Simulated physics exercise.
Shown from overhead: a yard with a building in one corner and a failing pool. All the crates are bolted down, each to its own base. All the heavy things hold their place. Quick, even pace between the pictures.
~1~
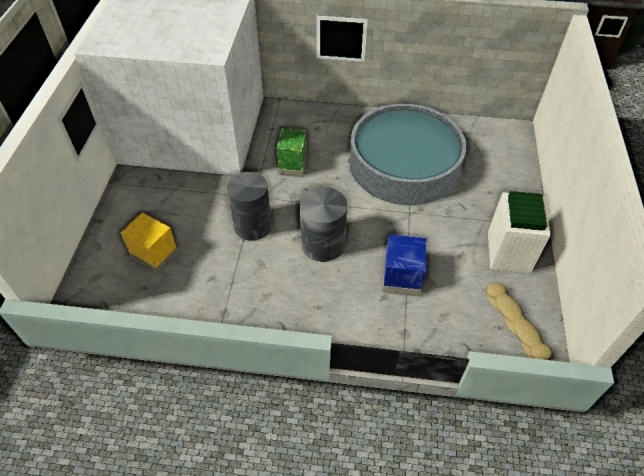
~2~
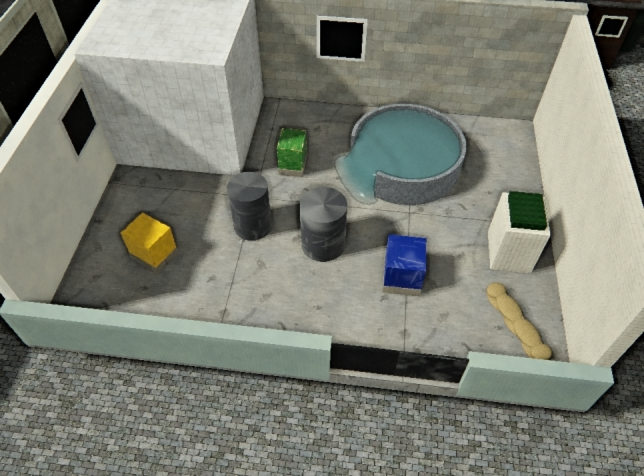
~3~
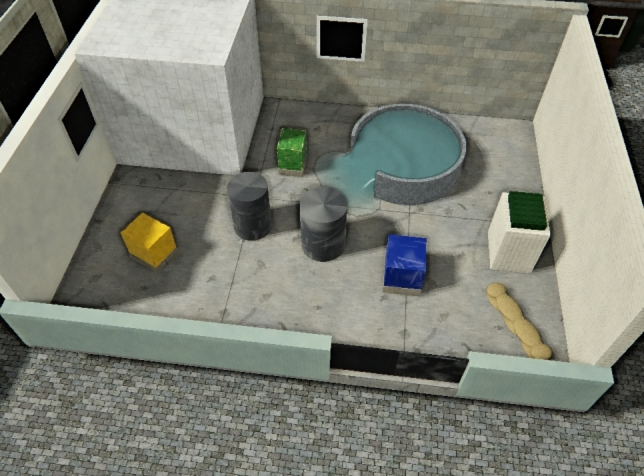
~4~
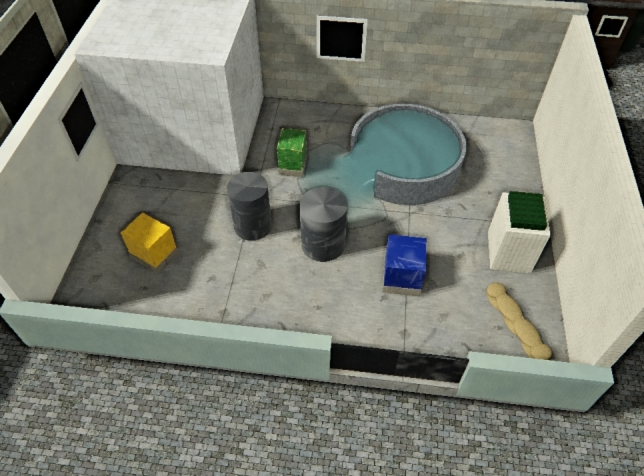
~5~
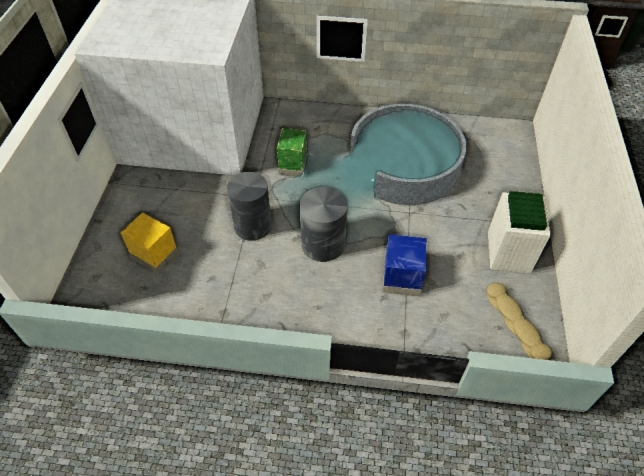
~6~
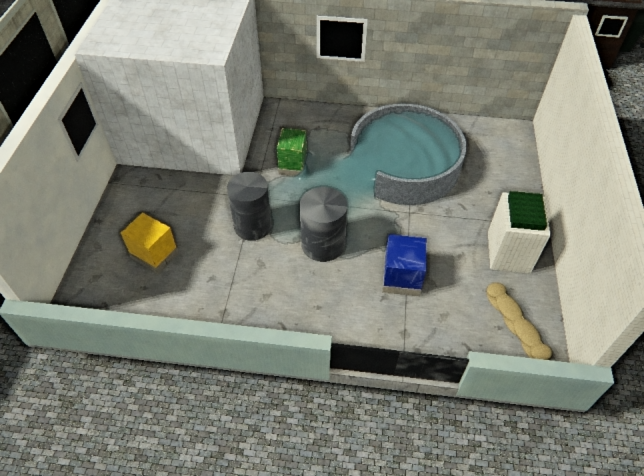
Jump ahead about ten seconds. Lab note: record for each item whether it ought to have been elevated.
The blue crate avoids the water; the yellow crate avoids the water; the green crate meets the water.
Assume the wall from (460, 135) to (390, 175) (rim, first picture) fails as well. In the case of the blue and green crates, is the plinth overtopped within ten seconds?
The blue crate is reached, the green crate is not reached.
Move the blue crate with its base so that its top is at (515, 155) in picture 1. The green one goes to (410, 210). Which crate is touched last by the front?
That should be the blue-painted one.
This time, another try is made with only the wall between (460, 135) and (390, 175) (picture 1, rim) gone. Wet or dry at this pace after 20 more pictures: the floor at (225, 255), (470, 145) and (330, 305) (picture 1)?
Taken in turn, that's not reached, reached, and finally reached.
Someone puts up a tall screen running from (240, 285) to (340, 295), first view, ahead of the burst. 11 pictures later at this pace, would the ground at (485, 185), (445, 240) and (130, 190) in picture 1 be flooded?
As listed: Free of water, clear, flooded.
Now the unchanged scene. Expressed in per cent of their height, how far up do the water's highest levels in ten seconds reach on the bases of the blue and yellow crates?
Roughly 30 percent, then 60 percent.
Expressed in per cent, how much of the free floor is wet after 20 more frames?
My estimate is roughly 55 percent.
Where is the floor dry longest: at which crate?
Note: The one in yellow.
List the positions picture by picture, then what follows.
The first frame shows still water in the round pool at (408, 143).
In the second frame, the front is at (370, 202), out from the gap at (359, 172).
In the third frame, water pours out at (358, 173) and has run to (356, 212).
In the fourth frame, water pours out at (358, 173) and has run to a hidden place.
In the fifth frame, the front is at (300, 226), out from the gap at (358, 173).
In the sixth frame, water pours out at (358, 173) and has run to (273, 231).
A moment on, water covers 20 % of the floor; the blue crate water round its plinth, the yellow crate not reached, the green crate water round its plinth.
Next, water covers 40 % of the floor; the blue crate water round its plinth, the yellow crate water round its plinth, the green crate water round its plinth.
Then, water covers 55 % of the floor; the blue crate water round its plinth, the yellow crate water round its plinth, the green crate water round its plinth.
Later, water covers 70 % of the floor; the blue crate water round its plinth, the yellow crate water round its plinth, the green crate water round its plinth.
In the end, water covers 90 % of the floor; the blue crate stayed above the water, the yellow crate stayed above the water, the green crate was topped.
